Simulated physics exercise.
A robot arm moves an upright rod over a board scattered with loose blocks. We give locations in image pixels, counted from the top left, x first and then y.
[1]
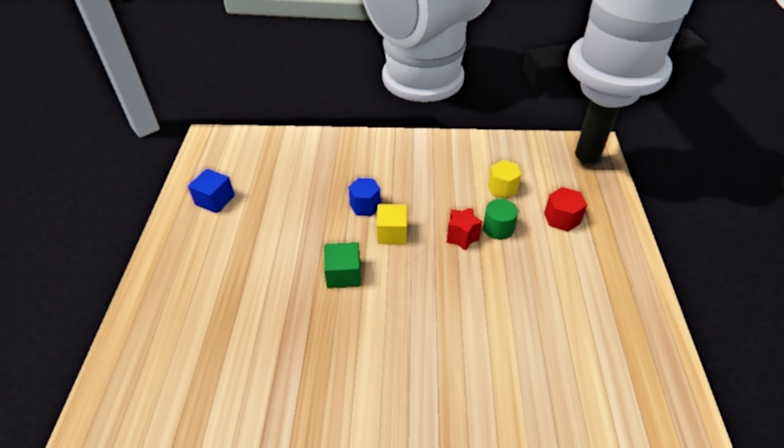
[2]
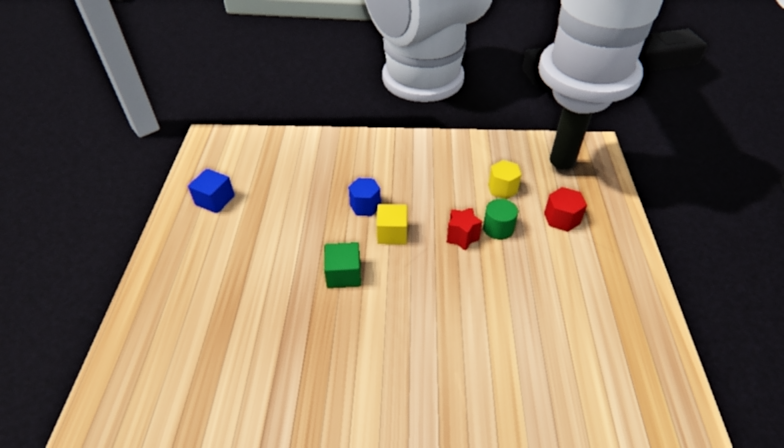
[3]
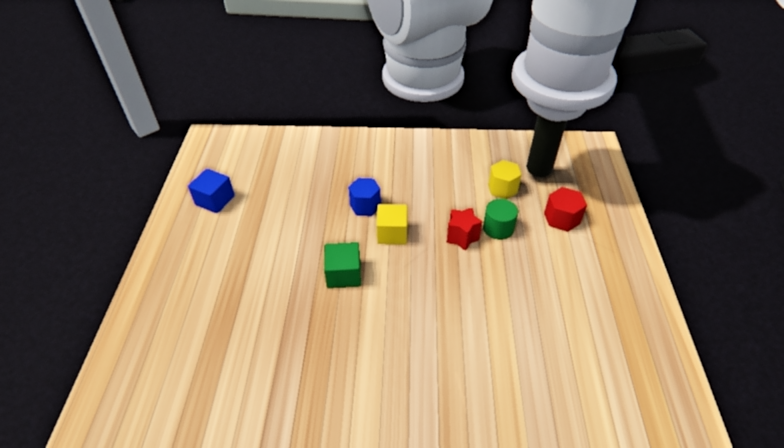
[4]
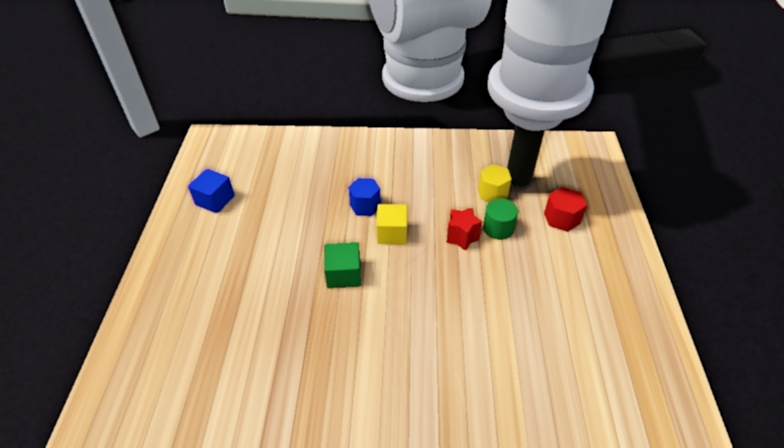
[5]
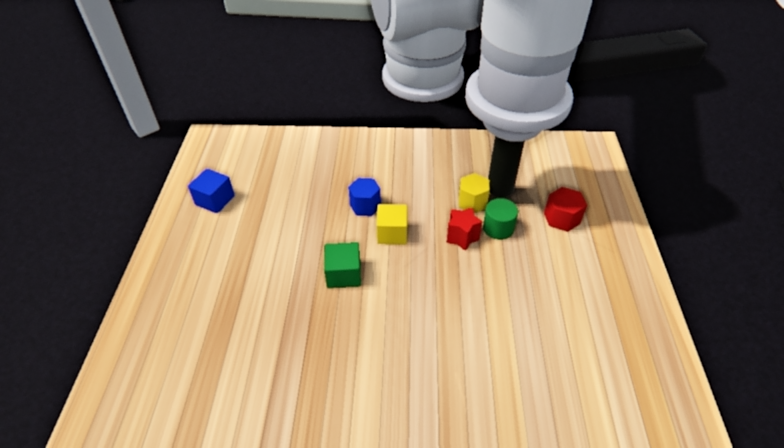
A robot arm slid its black upright rod leftward and a little nearer across the wooden board of scattered coloured blocks, then pushed the yellow hexagon left, up close behind the red star-shaped block.
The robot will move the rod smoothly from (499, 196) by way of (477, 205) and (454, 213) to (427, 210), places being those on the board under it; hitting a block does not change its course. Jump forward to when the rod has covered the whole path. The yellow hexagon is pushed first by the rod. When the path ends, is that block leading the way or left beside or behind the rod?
The rod should keep driving it forward.
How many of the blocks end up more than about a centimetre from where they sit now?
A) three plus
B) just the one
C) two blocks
That would be B.
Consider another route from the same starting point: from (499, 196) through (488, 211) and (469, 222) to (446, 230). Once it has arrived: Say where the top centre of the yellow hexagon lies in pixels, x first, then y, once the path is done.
The centre of its top face lies at (438, 190).
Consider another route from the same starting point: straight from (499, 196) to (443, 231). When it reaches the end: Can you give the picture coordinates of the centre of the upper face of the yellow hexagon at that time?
Near (429, 194).
On the path given first. Halfway along, rod (467, 203); yellow hexagon (438, 193), turned 25° clockwise.
At the end, rod (428, 204); red star-shaped block unmoved; yellow hexagon (398, 193), turned 30° clockwise.
